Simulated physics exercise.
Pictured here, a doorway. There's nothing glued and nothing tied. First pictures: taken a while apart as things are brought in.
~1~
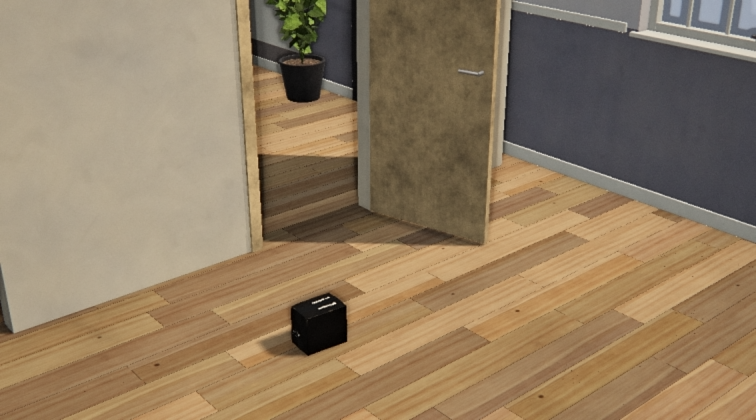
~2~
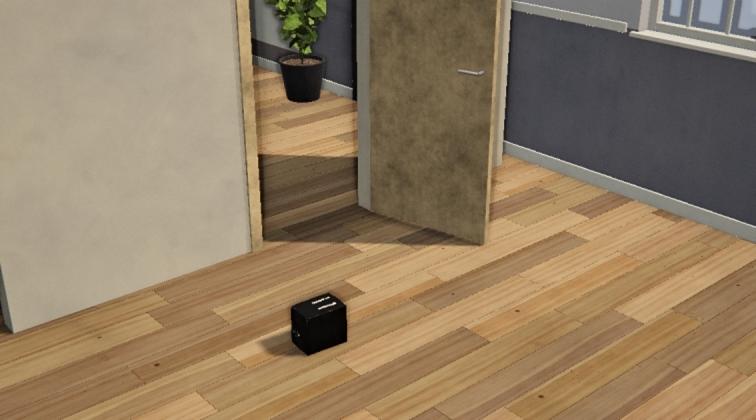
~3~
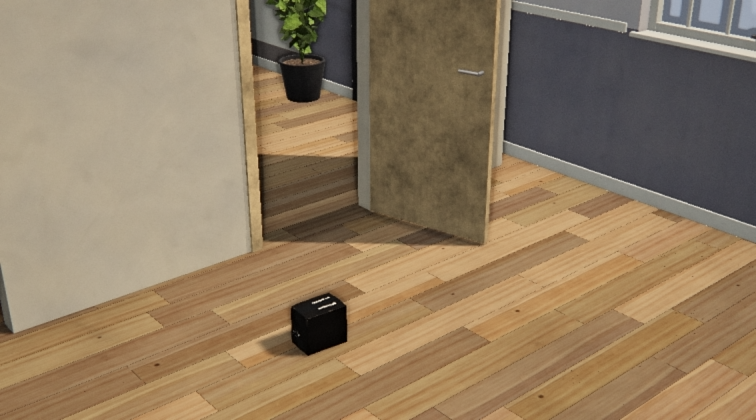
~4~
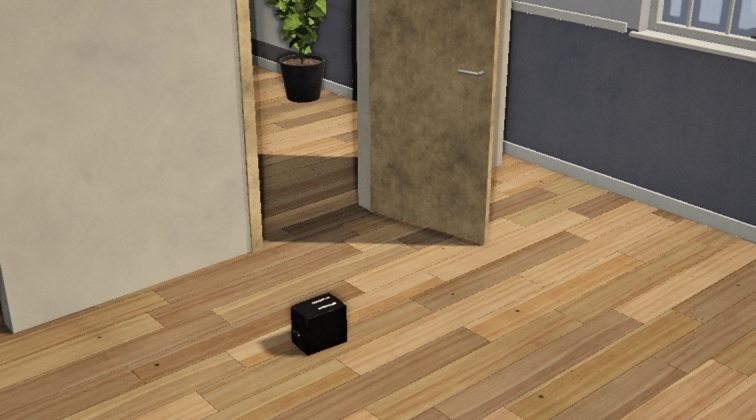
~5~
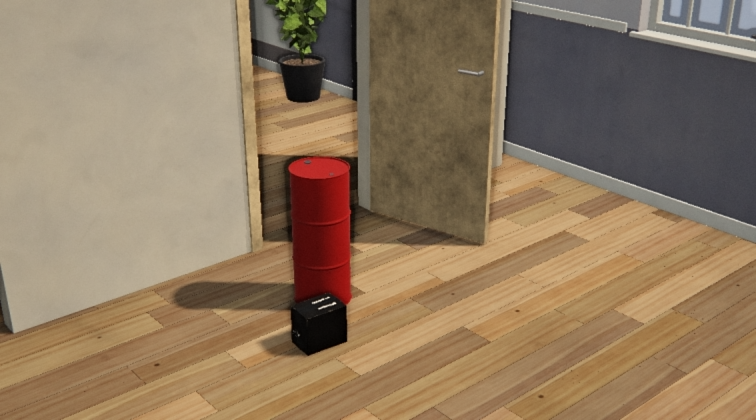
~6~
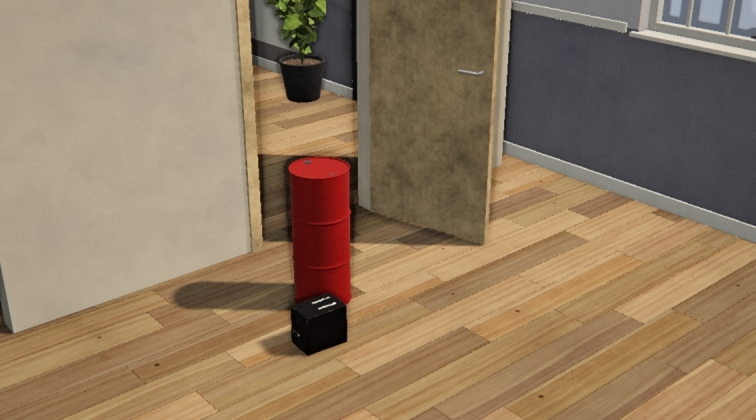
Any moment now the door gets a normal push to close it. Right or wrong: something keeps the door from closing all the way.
Wrong.
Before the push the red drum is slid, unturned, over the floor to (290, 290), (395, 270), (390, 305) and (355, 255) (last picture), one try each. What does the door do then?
Door, in order of tries: Fully closed, obstructed, fully closed, obstructed.
Then, 0.80 s later than the last frame, open by 80°.
Then, 1.30 s later than the last frame, open by 49°.
Then, 1.80 s later than the last frame, open by 13°.
When it is over, open by 0°; both as before. End places, in pixels of the last picture, red drum near (321, 234).
